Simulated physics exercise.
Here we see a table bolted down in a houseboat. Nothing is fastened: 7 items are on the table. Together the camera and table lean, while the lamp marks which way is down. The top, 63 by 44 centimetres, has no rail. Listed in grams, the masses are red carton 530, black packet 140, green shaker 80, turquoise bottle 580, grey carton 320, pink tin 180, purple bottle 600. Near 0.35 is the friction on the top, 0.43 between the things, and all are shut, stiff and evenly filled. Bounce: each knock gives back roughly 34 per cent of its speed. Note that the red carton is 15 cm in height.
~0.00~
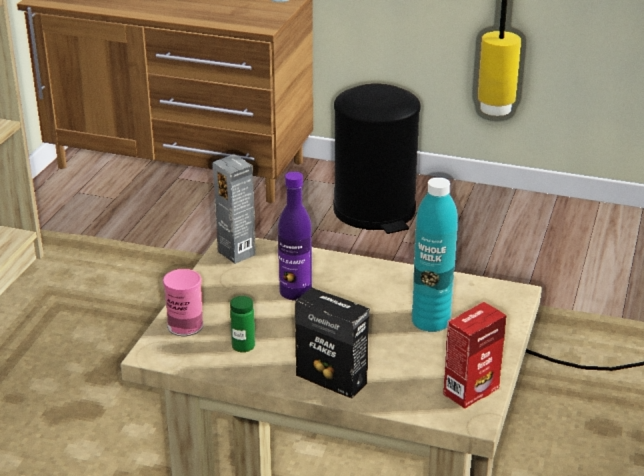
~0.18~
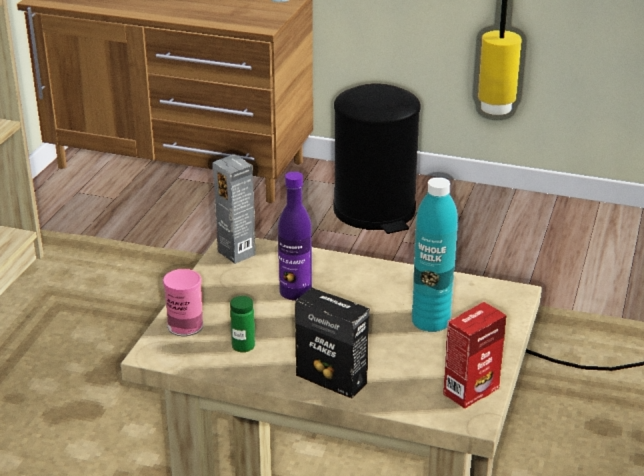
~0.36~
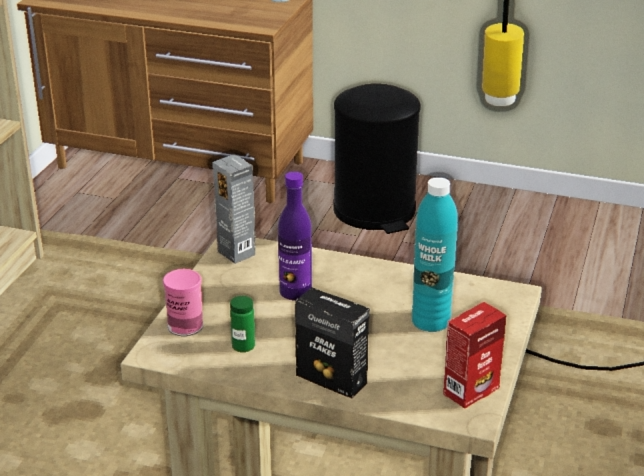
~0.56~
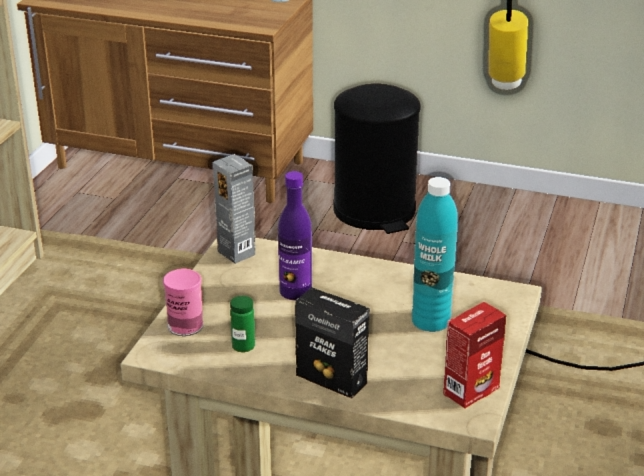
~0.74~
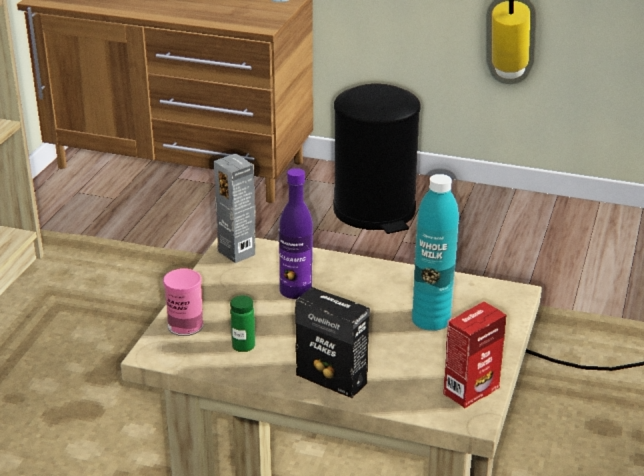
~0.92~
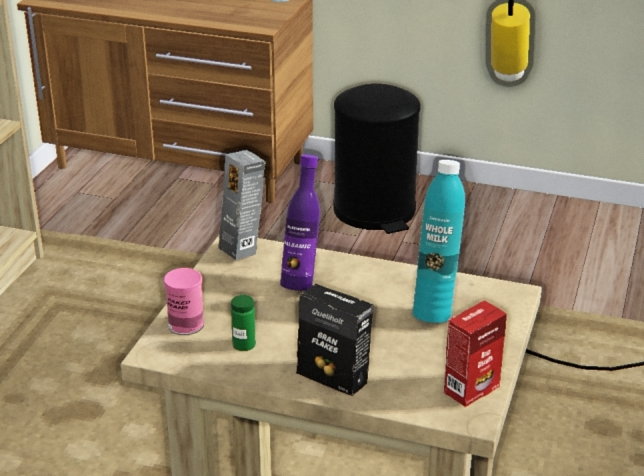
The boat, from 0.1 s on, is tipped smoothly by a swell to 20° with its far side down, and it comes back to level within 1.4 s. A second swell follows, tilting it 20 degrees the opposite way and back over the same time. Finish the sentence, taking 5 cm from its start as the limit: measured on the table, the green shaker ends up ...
The green shaker ends up near its start.
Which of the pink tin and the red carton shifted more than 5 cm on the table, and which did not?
First the pink tin: It stays in position; then the red carton: It stays in position.
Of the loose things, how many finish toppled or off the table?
All told, 4.
Around 1.32 s, floor tilted 3°, far side down; turquoise bottle, grey carton and purple bottle now off the table; black packet on its side.
Around 1.72 s, floor tilted 4°, near side down; black packet on its side.
Finally (3.4 s), off the table, turquoise bottle, grey carton and purple bottle; on their side or leaning hard on the table, black packet; the other 3 still in place (within 5 cm). Final places as that camera would see them, green shaker near (243, 324).
